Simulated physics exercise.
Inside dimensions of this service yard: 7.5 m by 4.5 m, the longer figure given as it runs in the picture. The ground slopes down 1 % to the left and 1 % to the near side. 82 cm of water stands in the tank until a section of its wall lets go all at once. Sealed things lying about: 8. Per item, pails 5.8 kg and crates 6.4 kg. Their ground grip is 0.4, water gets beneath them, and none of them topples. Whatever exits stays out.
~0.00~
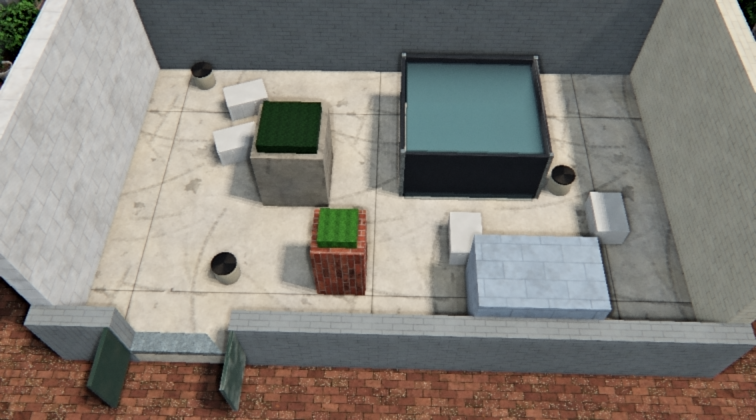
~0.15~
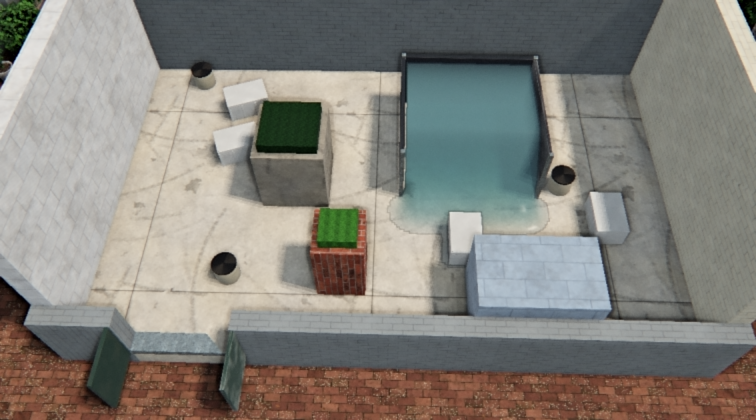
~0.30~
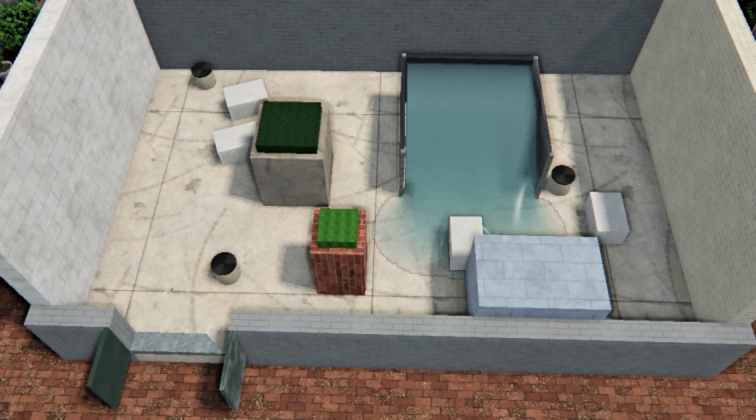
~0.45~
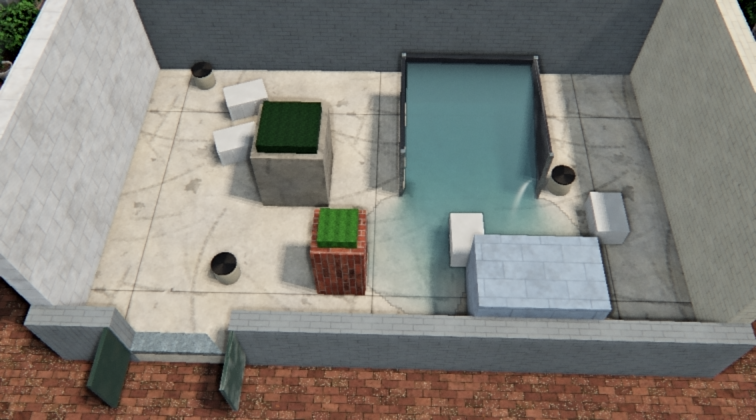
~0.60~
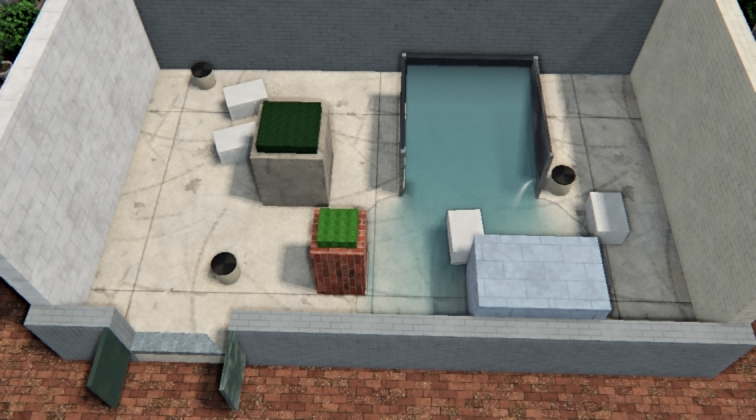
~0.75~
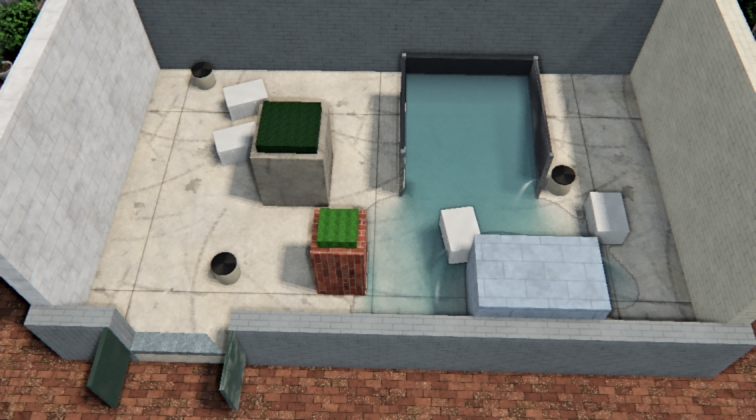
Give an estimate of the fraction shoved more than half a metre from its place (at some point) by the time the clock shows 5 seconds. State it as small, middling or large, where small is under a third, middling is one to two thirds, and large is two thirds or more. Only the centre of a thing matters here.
Middling.
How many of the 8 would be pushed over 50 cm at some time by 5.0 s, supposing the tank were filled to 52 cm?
The answer would then be 4.
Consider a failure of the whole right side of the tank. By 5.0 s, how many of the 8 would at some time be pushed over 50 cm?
7.
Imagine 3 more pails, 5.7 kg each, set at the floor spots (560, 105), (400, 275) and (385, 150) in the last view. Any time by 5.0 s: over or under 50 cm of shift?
Above, above, below.
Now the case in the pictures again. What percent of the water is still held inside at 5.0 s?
About 98 in a hundred parts of the water.
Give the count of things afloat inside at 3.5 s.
3.
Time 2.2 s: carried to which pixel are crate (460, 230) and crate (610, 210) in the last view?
Roughly (285, 289), then roughly (618, 134).
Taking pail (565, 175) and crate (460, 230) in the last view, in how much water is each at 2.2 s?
Roughly 1 and 18 cm.
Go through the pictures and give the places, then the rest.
In the first picture, a crate at (467, 232), on the bottom; a pail is out of sight; water covers 3.0 m2; 0 of 8 have shifted.
In the second picture, a crate at (467, 232), on the bottom; a pail is out of sight; 4.1 m2 under water; 0 of 8 have shifted.
In the third picture, a crate at (467, 237) rests on the ground, 10 cm from its start; a pail is out of sight; water covers 5.5 m2; 1 of 8 have shifted.
In the fourth picture, a crate at (468, 233) floats, 10 cm from its start; a pail is out of sight; 6.7 m2 under water; 1 of 8 have shifted.
In the fifth picture, a crate at (467, 230), afloat, 10 cm from its start; a pail is out of sight; water covers 7.5 m2; 1 of 8 have shifted.
In the sixth picture, a crate at (462, 228) floats, 14 cm from its start; a pail is out of sight; water covers 7.9 m2; 1 of 8 have shifted.
After 1.1 s 1 of 8 are over 50 cm from their spots; 1 afloat.
After 2.2 s 3 of 8 are over 50 cm from their spots; 1 afloat.
After 3.5 s 4 of 8 are over 50 cm from their spots; 3 afloat.
After 5.0 s 5 of 8 are over 50 cm from their spots, and 5 have been at some point; 3 afloat.
